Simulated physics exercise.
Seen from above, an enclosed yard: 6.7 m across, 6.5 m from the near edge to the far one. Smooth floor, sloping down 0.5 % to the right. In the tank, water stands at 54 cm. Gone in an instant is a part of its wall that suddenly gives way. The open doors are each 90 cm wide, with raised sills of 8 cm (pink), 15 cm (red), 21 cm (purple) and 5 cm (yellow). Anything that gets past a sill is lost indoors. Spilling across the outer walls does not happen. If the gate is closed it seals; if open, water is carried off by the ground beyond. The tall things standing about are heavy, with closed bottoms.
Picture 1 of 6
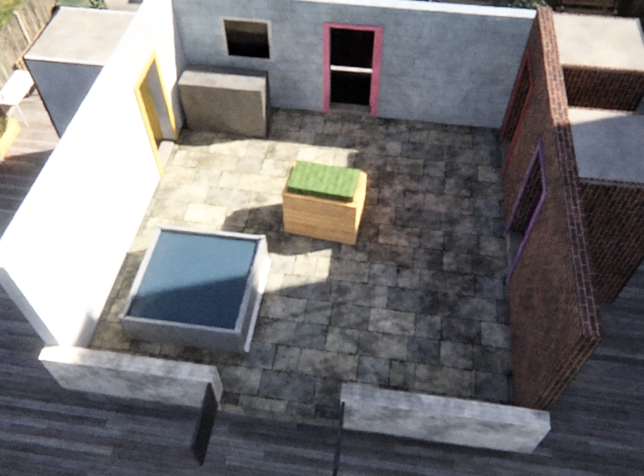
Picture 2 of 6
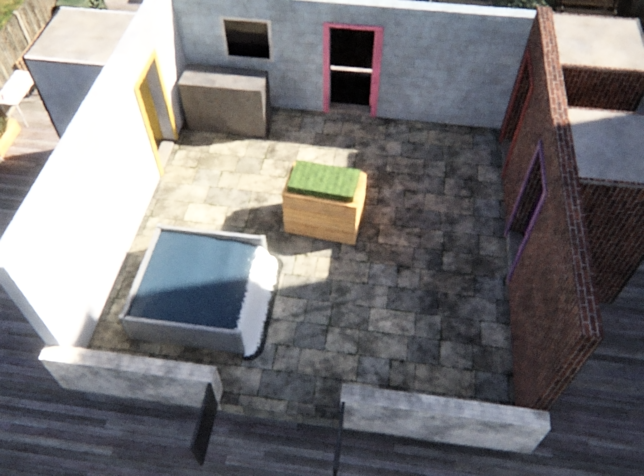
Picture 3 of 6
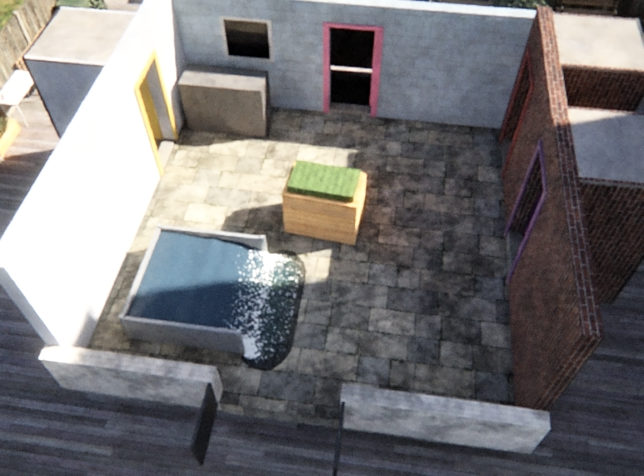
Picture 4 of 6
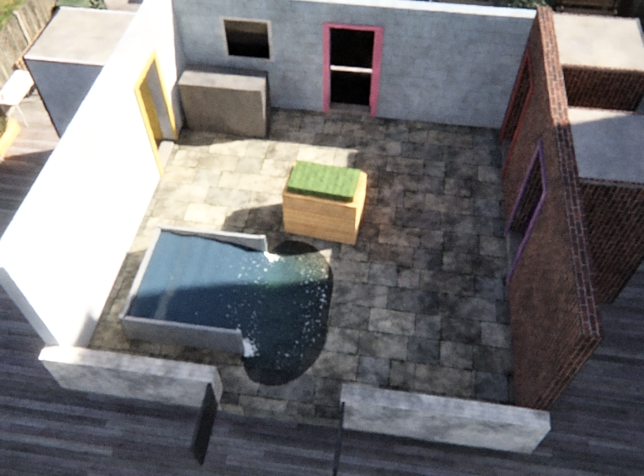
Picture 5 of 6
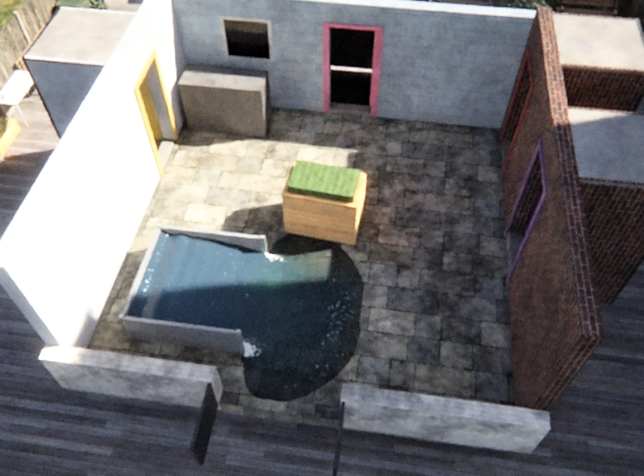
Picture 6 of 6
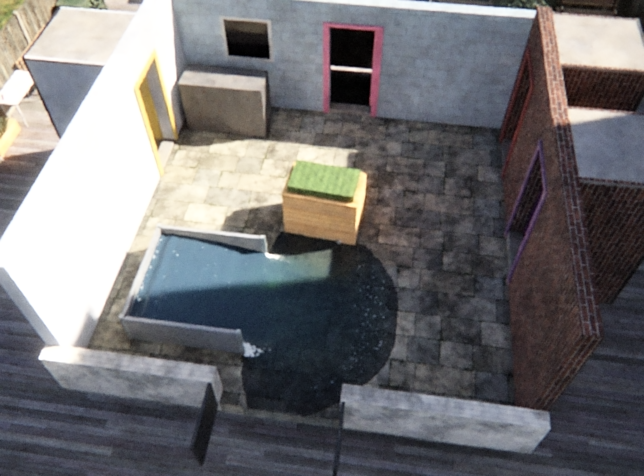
Water burst out of the right side of a low tank in a walled yard, foaming at first, then spread across the stone floor in a widening dark pool past the grass-topped wooden box.
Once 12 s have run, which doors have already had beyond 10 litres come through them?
After 12 s: The pink door has not yet; the red door has not yet; the purple door has not yet; the yellow door has not yet.
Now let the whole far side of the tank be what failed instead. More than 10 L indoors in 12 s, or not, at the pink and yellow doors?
At the pink door the limit is surpassed; at the yellow door it is surpassed.
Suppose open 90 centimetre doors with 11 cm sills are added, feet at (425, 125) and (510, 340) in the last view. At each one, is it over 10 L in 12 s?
Door 1: Lower; door 2: Higher.
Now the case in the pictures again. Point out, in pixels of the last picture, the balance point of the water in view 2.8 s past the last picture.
The water's centre is around (390, 304).
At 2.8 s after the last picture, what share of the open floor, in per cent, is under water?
Wet share: Near 40 percent.
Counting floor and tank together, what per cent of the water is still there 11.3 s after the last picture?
Remaining: Roughly 86 %.
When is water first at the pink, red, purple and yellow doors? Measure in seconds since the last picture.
Pink = 4.5 s, red = 2.2 s, purple = 1.1 s, yellow = 9.0 s.
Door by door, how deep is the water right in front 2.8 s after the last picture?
Pink 0 cm, red 5 cm, purple 16 cm, yellow 0 cm.
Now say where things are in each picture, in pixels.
Still water, 54 cm deep, in the tank at (197, 278), in the first frame.
Water pours out at (252, 296) and has run 0.9 m, to (251, 355); typically 10 cm deep outside, 54 cm at the tank's back, in the second frame.
The front is at (269, 364), 1.2 m from the gap at (252, 298); 1.2 m2 of floor is under water; 54 cm left at the back of the tank, in the third frame.
The front is at (295, 371), 1.4 m from the gap at (252, 298); 2.5 m2 of floor is under water; 54 cm left at the back of the tank, in the fourth frame.
Water pours out at (253, 299) and has run 1.8 m, to (343, 360); typically 6 cm deep outside, 49 cm at the tank's back, in the fifth frame.
Water pours out at (253, 299) and has run 2.3 m, to (388, 345); typically 5 cm deep outside, 45 cm at the tank's back, in the sixth frame.
Then, 0.7 s after the last picture water covers 30 % of the floor and is deepest (22 cm) near (254, 328); pink door not reached, red door not reached, purple door not reached, yellow door not reached.
Then, 1.5 s after the last picture water covers 35 % of the floor and is deepest (34 cm) near (506, 427); pink door not reached, red door not reached, purple door 21 cm at the sill, 0 L in, yellow door not reached.
Then, 2.8 s after the last picture water covers 40 % of the floor and is deepest (22 cm) near (443, 418); pink door not reached, red door 5 cm at the sill, 0 L in, purple door 16 cm at the sill, 1 L in, yellow door not reached.
Then, 6.3 s after the last picture water covers 65 % of the floor and is deepest (13 cm) near (493, 134); pink door 7 cm at the sill, 0 L in, red door 10 cm at the sill, 0 L in, purple door 6 cm at the sill, 2 L in, yellow door not reached.
Then, 11.3 s after the last picture water covers 90 % of the floor and is deepest (9 cm) near (257, 111); pink door 4 cm at the sill, 0 L in, red door 6 cm at the sill, 0 L in, purple door 7 cm at the sill, 2 L in, yellow door 2 cm at the sill, 0 L in.
